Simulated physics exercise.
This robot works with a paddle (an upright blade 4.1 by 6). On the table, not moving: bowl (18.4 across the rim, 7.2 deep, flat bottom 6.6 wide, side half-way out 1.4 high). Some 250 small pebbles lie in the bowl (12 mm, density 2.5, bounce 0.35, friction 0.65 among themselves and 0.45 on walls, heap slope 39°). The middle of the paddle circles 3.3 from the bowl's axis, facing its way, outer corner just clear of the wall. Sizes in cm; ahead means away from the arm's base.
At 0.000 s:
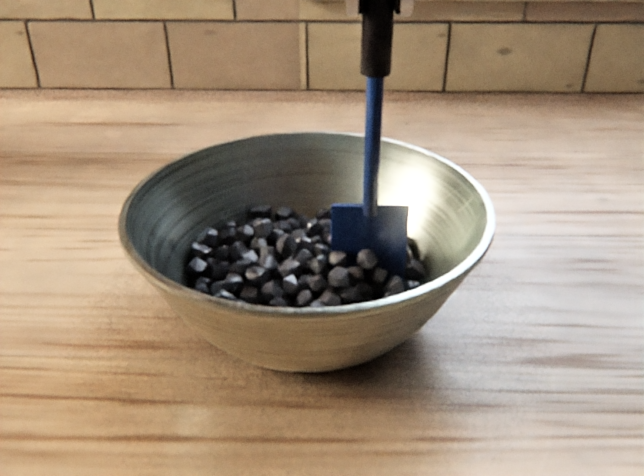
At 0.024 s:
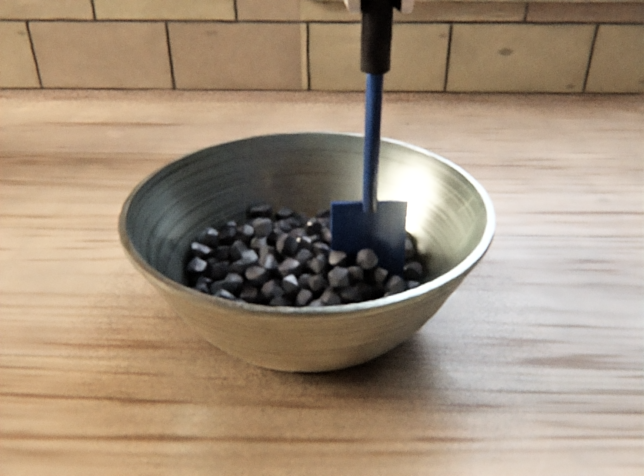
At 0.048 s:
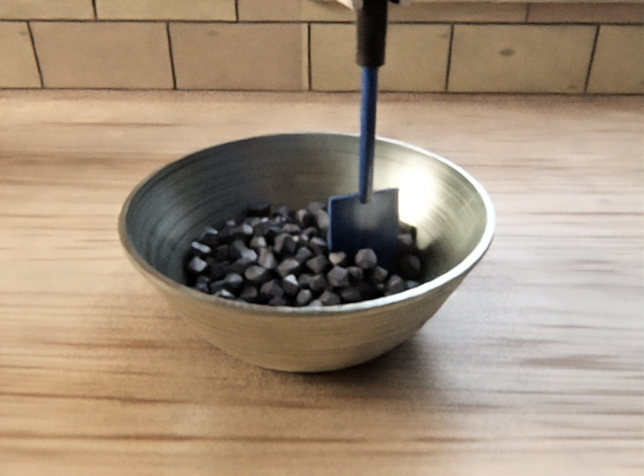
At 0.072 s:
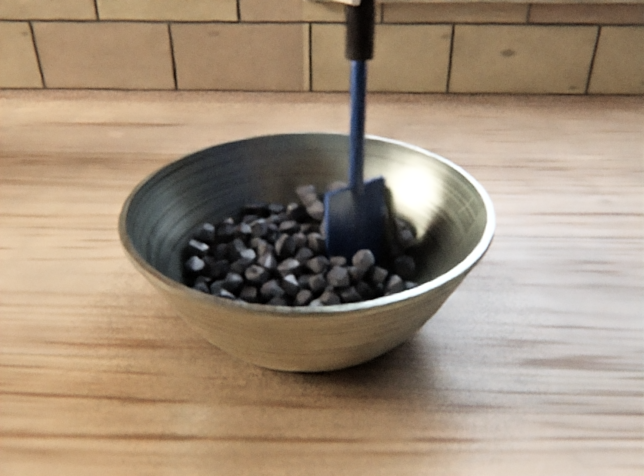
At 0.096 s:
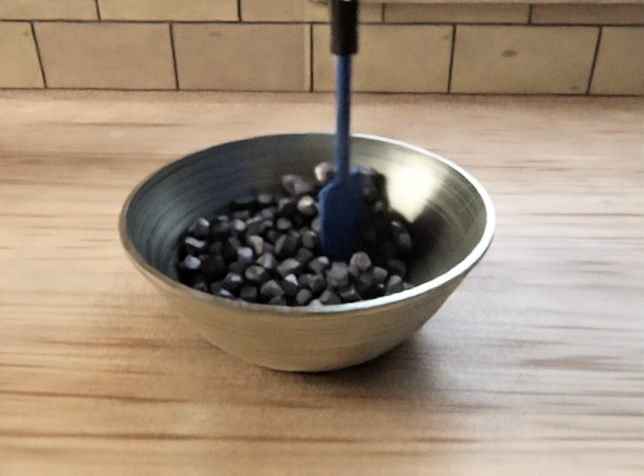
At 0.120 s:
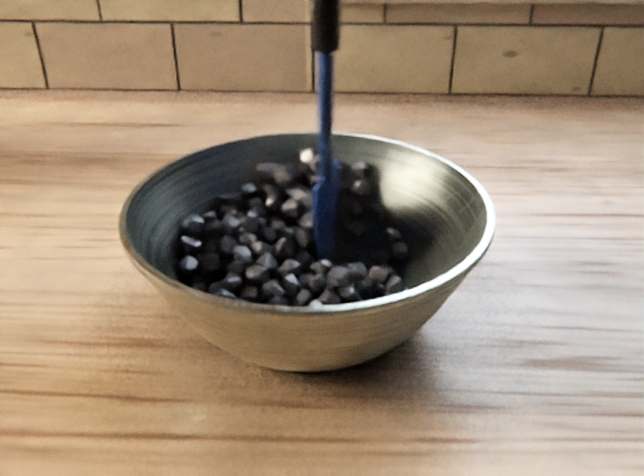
A blue paddle sweeping from right toward the back of a metal bowl, turning edge-on and pushing dark pebbles into a rear heap.
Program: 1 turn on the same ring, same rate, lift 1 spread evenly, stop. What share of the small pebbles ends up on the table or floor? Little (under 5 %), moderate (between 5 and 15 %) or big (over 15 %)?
Share on the table or floor: Little (under 5 %).
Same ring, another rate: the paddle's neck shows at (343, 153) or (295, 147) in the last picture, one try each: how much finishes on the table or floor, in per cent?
About 0 and 10 per cent.
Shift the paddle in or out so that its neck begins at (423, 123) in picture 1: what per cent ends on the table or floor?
About 0 per cent.
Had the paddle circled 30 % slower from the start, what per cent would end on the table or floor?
In that case some 0 per cent.
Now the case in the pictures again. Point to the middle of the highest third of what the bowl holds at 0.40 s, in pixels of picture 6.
At about (377, 276).
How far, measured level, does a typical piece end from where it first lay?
Roughly 7 cm.
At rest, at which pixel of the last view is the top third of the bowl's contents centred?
Near (390, 235).
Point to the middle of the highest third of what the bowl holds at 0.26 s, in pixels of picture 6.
Near (210, 262).
After 0.26 s, 183° round, highest piece 8 above the table; 247 in the bowl.
After 0.40 s, 291° round, highest piece 8 above the table; 246 in the bowl, 1 in flight or on the tool.
After 0.68 s, 0° round, highest piece 7 above the table; 243 in the bowl, 4 on the table or floor.
After 1.38 s, 0° round, highest piece 7 above the table; 243 in the bowl, 4 on the table or floor.
At rest, 243 in the bowl, 4 on the table or floor. That is 2 % on the table or floor.
